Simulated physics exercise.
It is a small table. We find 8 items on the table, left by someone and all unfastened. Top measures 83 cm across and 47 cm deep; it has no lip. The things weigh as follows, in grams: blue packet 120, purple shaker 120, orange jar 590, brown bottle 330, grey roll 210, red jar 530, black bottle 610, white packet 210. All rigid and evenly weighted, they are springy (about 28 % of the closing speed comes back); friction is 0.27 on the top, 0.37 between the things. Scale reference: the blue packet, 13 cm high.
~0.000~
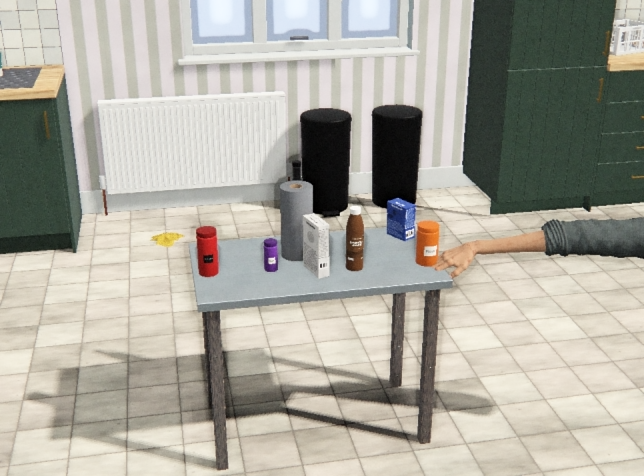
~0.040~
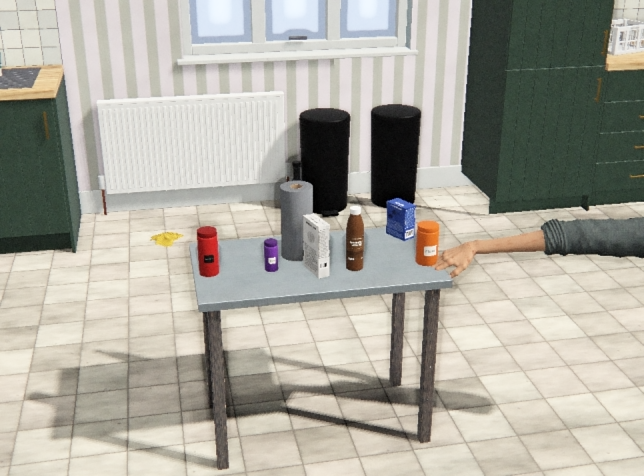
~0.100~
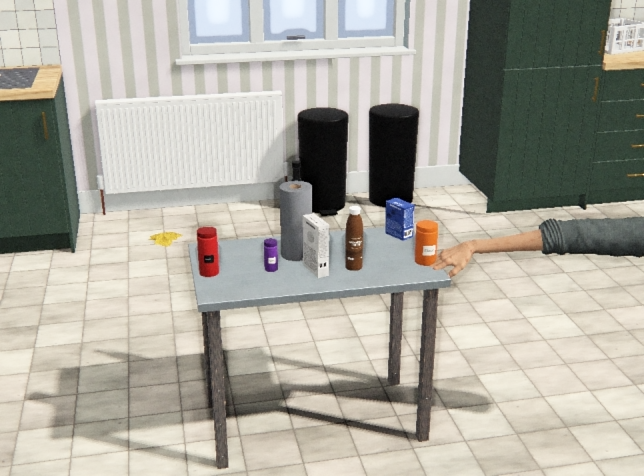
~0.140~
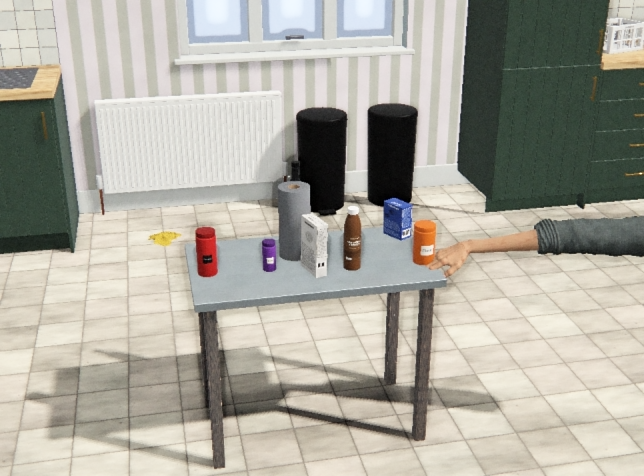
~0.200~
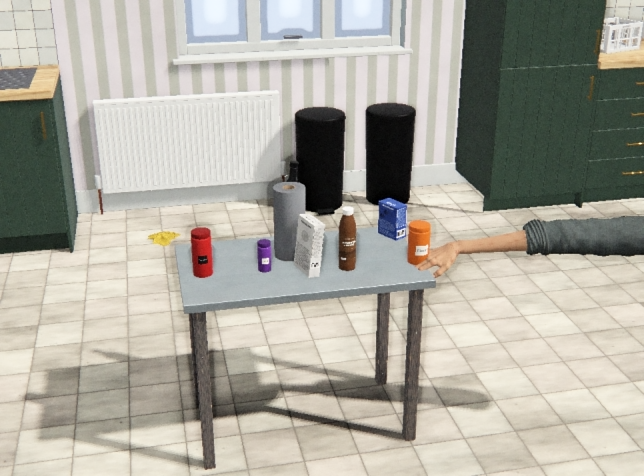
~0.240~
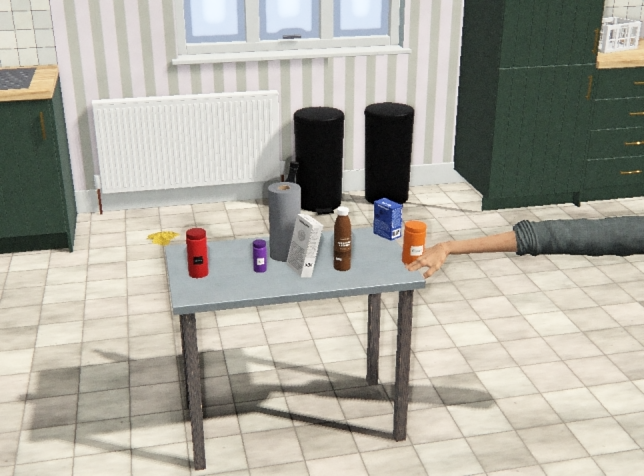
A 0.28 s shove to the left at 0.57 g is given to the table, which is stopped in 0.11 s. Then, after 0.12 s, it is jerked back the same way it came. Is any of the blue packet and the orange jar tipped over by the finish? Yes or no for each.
Blue packet: Yes, orange jar: Yes.
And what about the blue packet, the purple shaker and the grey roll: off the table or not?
Final state - the blue packet ends out of bounds; the purple shaker stays within bounds; the grey roll stays within bounds.
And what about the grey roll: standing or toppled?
The grey roll is still upright.
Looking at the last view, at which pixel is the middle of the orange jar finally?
The resting point is around (341, 421).
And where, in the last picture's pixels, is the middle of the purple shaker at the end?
It comes to rest somewhere around (236, 265).
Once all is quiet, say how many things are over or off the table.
The answer: 7.
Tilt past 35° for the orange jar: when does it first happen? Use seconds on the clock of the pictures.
That comes at close to 0.4 seconds.
Around 0.44 s, table shifted 31 cm; blue packet now off the table; black bottle on its side; white packet on its side.
Around 0.74 s, table shifted 23 cm; red jar now off the table; black bottle on its side; white packet on its side.
Around 1.14 s, black bottle on its side; white packet on its side; purple shaker at 58° to upright.
Finally (3.5 s), off the table and tipped over, blue packet, orange jar, brown bottle and red jar; on their side or leaning hard on the table, purple shaker, black bottle and white packet; not toppled but over 5 cm from the start, grey roll. Final places as that camera would see them, blue packet near (320, 386), orange jar near (341, 421).
